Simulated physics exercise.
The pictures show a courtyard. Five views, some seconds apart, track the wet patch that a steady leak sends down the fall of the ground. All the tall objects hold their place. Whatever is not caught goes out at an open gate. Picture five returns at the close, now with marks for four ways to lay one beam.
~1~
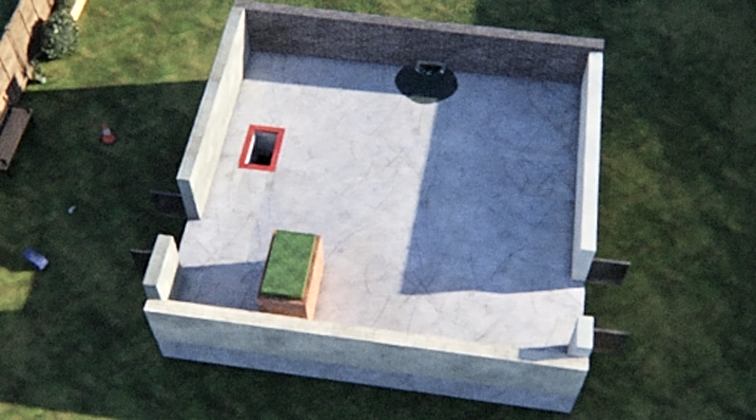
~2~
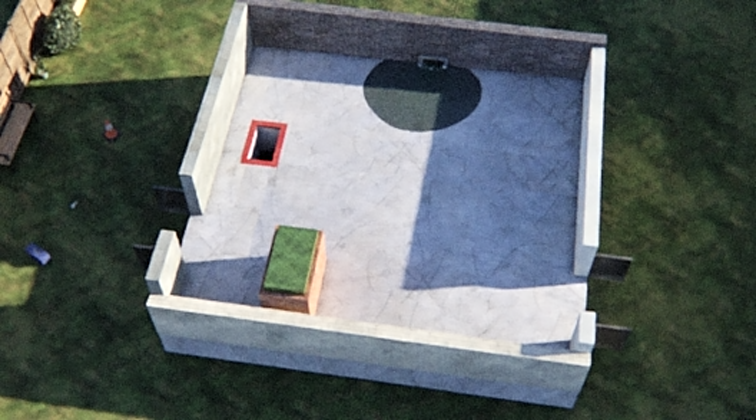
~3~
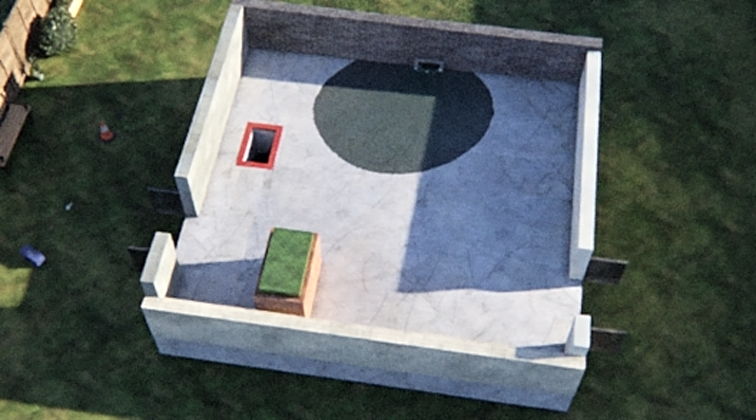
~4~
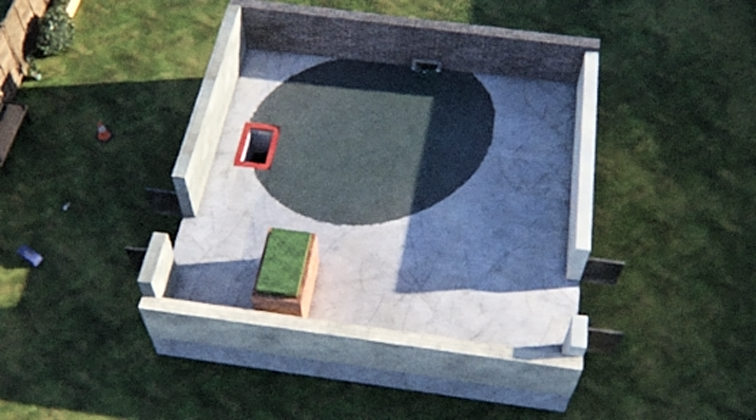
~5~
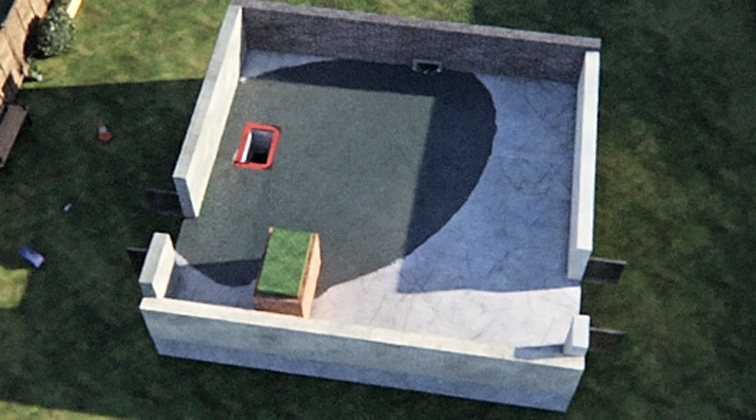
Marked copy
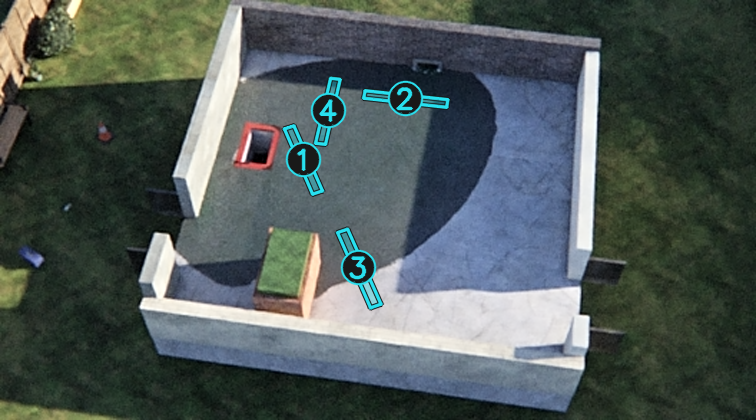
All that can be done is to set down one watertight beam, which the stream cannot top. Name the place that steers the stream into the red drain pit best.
Spot 2 does it best.
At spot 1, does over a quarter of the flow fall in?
No, it does not.
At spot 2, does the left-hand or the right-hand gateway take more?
More leaves on the left.
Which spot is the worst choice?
Here it is spot 4.
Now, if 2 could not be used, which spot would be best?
Here it is spot 3.
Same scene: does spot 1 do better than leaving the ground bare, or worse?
Worse.
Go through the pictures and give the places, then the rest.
Outfall at (431, 66); red drain pit at (262, 148); open gate at (193, 247); open gate at (570, 311); water covers 2 % of the ground and shows as far out as (445, 97); red drain pit still dry.
Water covers 8 % of the ground and shows as far out as (378, 113); red drain pit still dry.
Water covers 17 % of the ground and shows as far out as (382, 171); red drain pit still dry.
Water covers 32 % of the ground and shows as far out as (269, 187); red drain pit taking water.
Water covers 49 % of the ground and shows as far out as (217, 278); red drain pit taking water.
On the marked copy, 1 from (289, 127) to (317, 192); 2 from (364, 94) to (447, 103); 3 from (342, 230) to (375, 305); 4 from (320, 143) to (335, 78).
With 1, about 14 % of the stream runs into the red drain pit, about 79 % out by the gates.
With 2, about 38 % of the stream runs into the red drain pit, about 58 % out by the gates.
With 3, about 25 % of the stream runs into the red drain pit, about 72 % out by the gates.
With 4, about 6 % of the stream runs into the red drain pit, about 90 % out by the gates.
